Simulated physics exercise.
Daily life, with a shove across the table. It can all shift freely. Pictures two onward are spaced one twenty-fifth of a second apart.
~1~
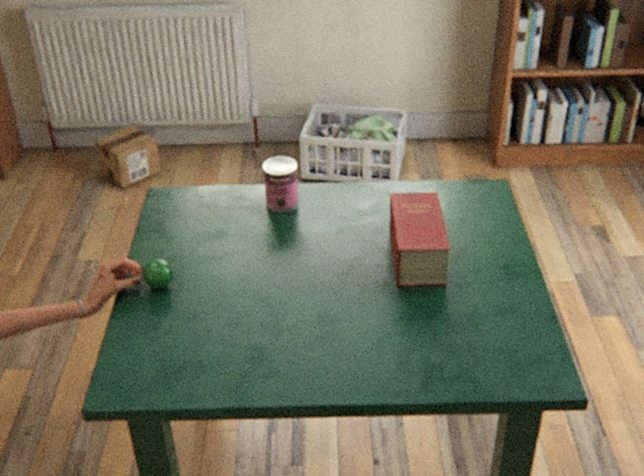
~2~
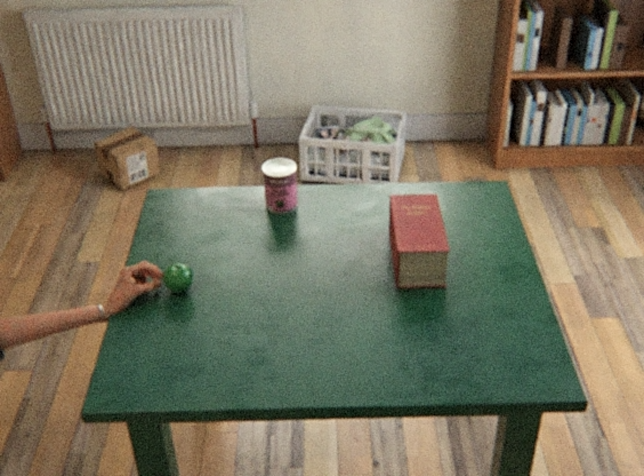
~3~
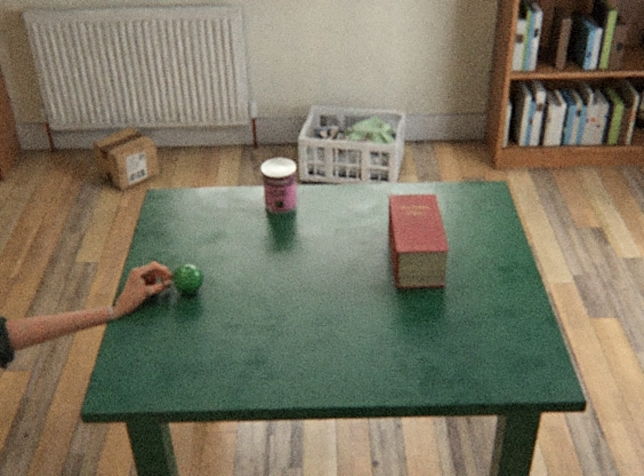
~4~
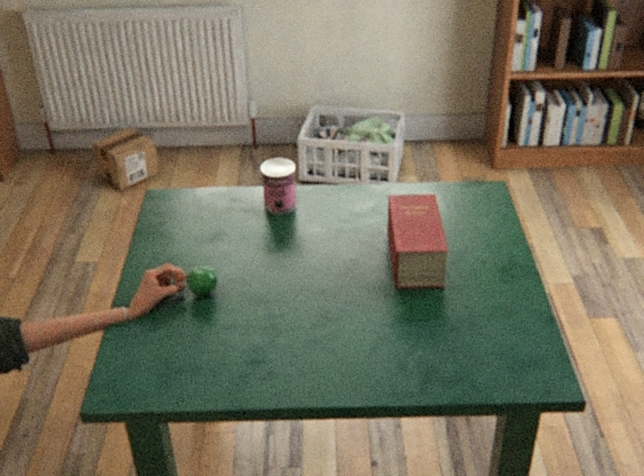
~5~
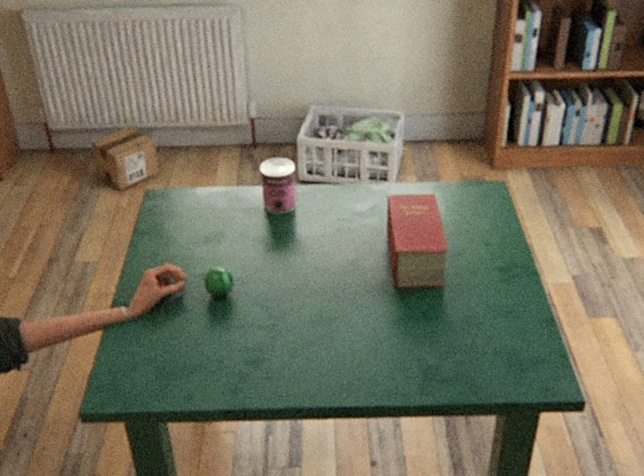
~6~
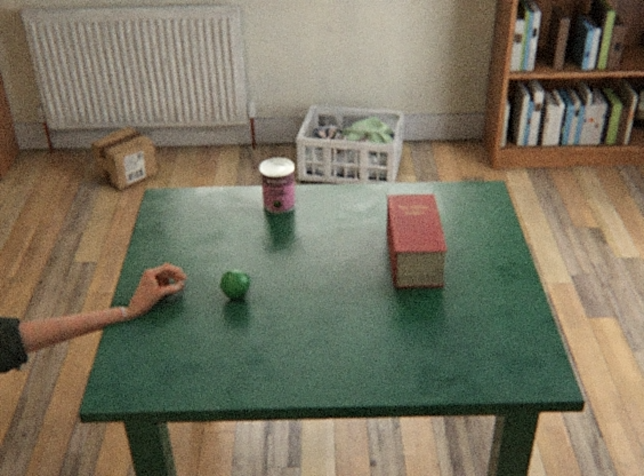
On a green table with a red book and a small tin on it, a hand pushed a green apple to the right, then stayed back as the apple kept moving toward the middle.
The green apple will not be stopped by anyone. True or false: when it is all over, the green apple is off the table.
True.
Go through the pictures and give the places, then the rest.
The first picture shows under the hand; green apple (158, 274).
The second picture shows under the hand; green apple (178, 278).
The third picture shows under the hand; green apple (188, 279).
The fourth picture shows green apple (202, 280).
The fifth picture shows green apple (219, 282) moved a little.
The sixth picture shows green apple (235, 284) moved about its own width.
Then, 0.40 s later than the last frame, green apple moved well along near (406, 300).
Then, 0.90 s later than the last frame, green apple now off the table.
When it is over, off the table, green apple.
